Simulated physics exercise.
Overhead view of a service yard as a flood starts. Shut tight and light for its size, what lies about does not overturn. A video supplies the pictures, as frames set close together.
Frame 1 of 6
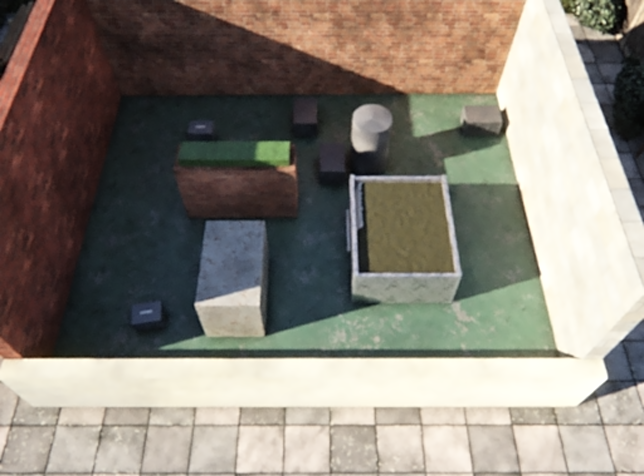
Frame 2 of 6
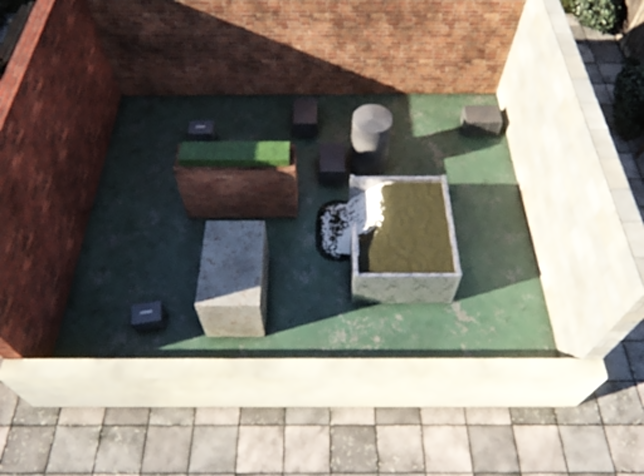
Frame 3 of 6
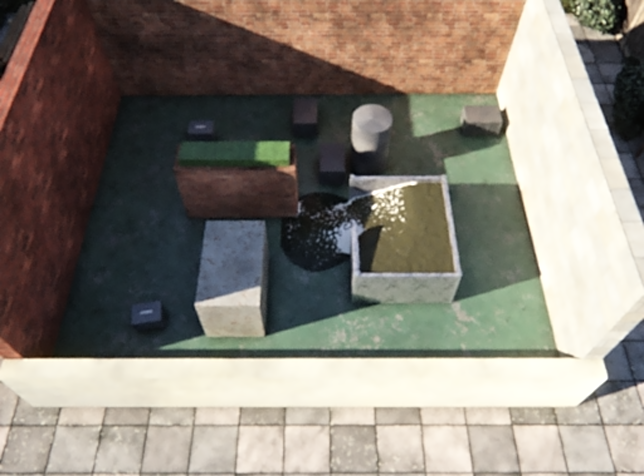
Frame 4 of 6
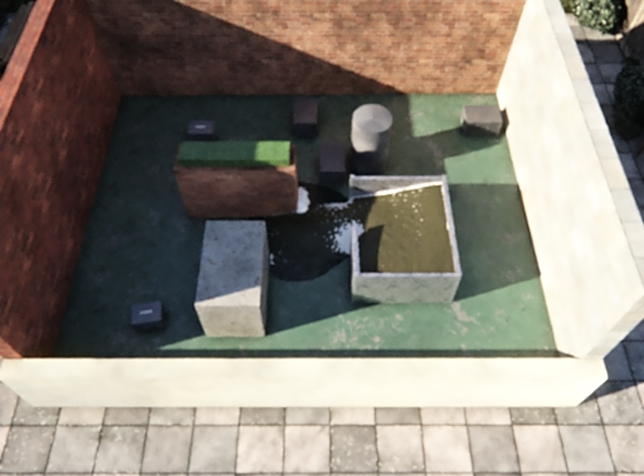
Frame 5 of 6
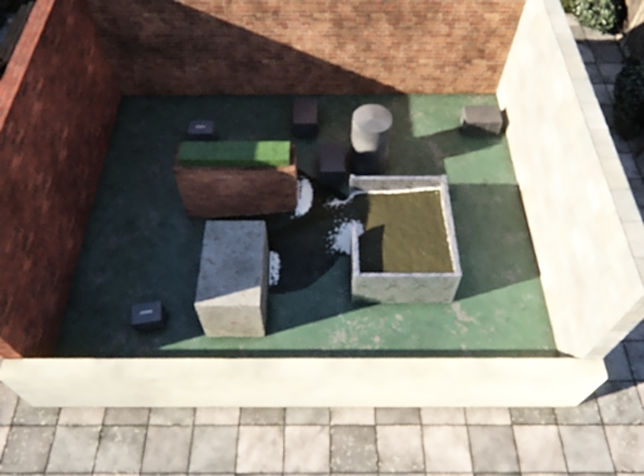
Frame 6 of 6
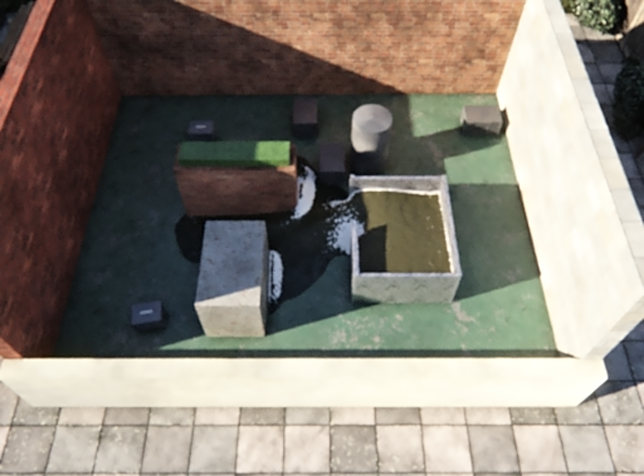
Dark water poured from the left side of a stone-walled tank, foaming as it spread across the green yard floor and around the brick and concrete blocks, while the scattered crates stayed put.
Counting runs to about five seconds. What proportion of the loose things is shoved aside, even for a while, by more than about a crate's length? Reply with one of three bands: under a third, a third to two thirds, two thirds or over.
Under a third.
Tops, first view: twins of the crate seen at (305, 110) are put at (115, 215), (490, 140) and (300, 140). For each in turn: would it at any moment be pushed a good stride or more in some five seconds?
The answers, in order, are displaced a stride, remains nearby and displaced a stride.
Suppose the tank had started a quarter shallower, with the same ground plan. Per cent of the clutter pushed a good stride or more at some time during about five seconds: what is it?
I'd say somewhere about 0 percent.
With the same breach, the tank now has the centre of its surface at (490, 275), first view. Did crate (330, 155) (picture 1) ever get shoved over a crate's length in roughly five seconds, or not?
My call: It covered the distance.
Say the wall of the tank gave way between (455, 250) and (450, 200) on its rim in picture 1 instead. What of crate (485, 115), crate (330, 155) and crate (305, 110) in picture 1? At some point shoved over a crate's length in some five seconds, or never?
Object by object: Covered the distance, short of it, covered the distance.
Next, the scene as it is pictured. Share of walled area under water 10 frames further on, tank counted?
My guess is around 45 per cent.
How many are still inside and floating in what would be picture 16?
Total: 1.
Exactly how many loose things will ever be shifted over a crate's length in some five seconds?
Number: 0.
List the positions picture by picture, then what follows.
In the first frame, a crate at (305, 111) rests on the ground; a crate at (332, 157) rests on the ground; 0 of 5 have shifted.
In the second frame, a crate at (305, 111), on the bottom; a crate at (332, 157) rests on the ground; 0 of 5 have shifted.
In the third frame, a crate at (305, 111), on the bottom; a crate at (332, 157) rests on the ground; 0 of 5 have shifted.
In the fourth frame, a crate at (305, 111) rests on the ground; a crate at (332, 157), on the bottom; 0 of 5 have shifted.
In the fifth frame, a crate at (305, 111) rests on the ground; a crate at (332, 157) rests on the ground; 0 of 5 have shifted.
In the sixth frame, a crate at (305, 111), on the bottom; a crate at (332, 157), on the bottom; 0 of 5 have shifted.
A moment on, 0 of 5 are well off their spots; 0 afloat.
Next, 0 of 5 are well off their spots; 1 afloat.
Later, 0 of 5 are well off their spots; 1 afloat.
In the end, 0 of 5 are well off their spots, and 0 have been at some point; 1 afloat.
